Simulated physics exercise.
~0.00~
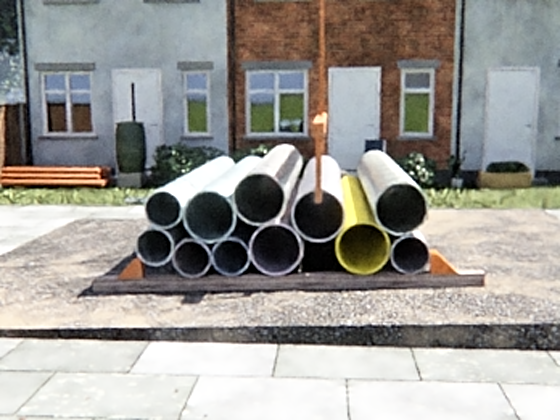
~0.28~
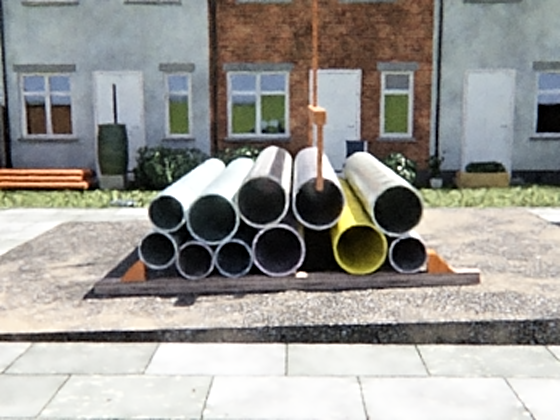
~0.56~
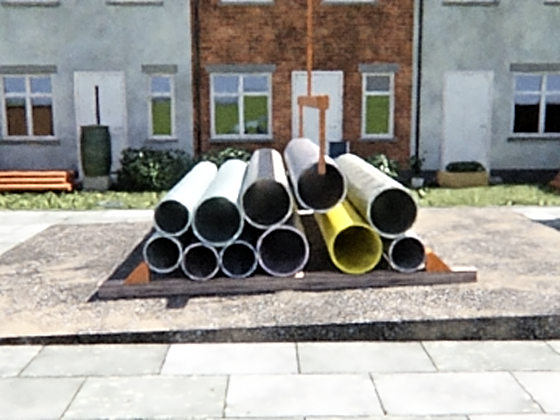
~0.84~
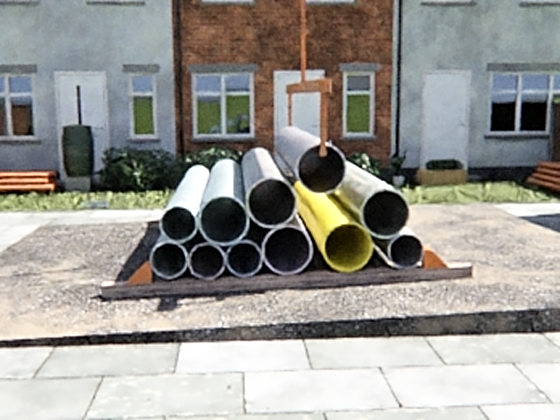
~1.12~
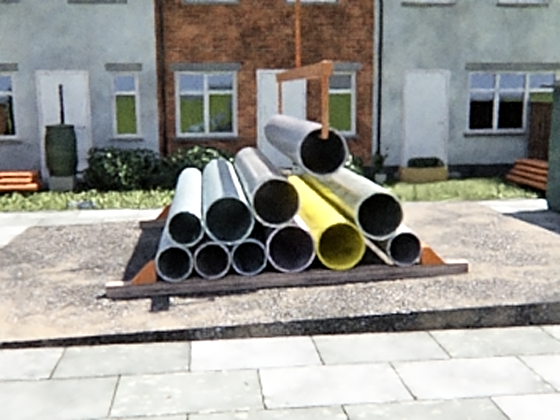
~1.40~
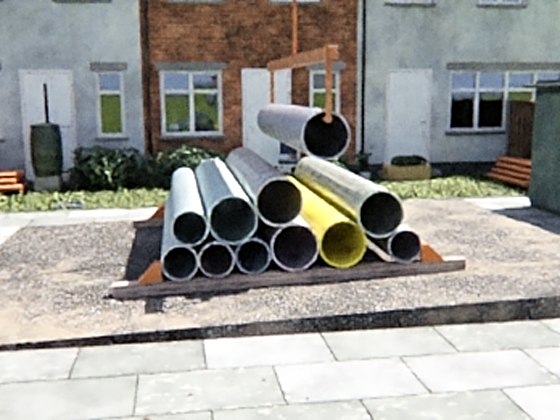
At first, a stack of grey pipes with one yellow pipe near the lower right sits between orange chocks on a gravel pad, in front of a row of houses. A crane's orange beam, hooked to a pipe in the upper row, begins to draw it straight up while the view drifts slowly sideways. As the pipe rises out of its place, the yellow one rolls a short way left, and a few of its neighbours shift too. The yellow pipe then settles, out of its original place but still in the stack, while the hooked pipe hangs above the pile.
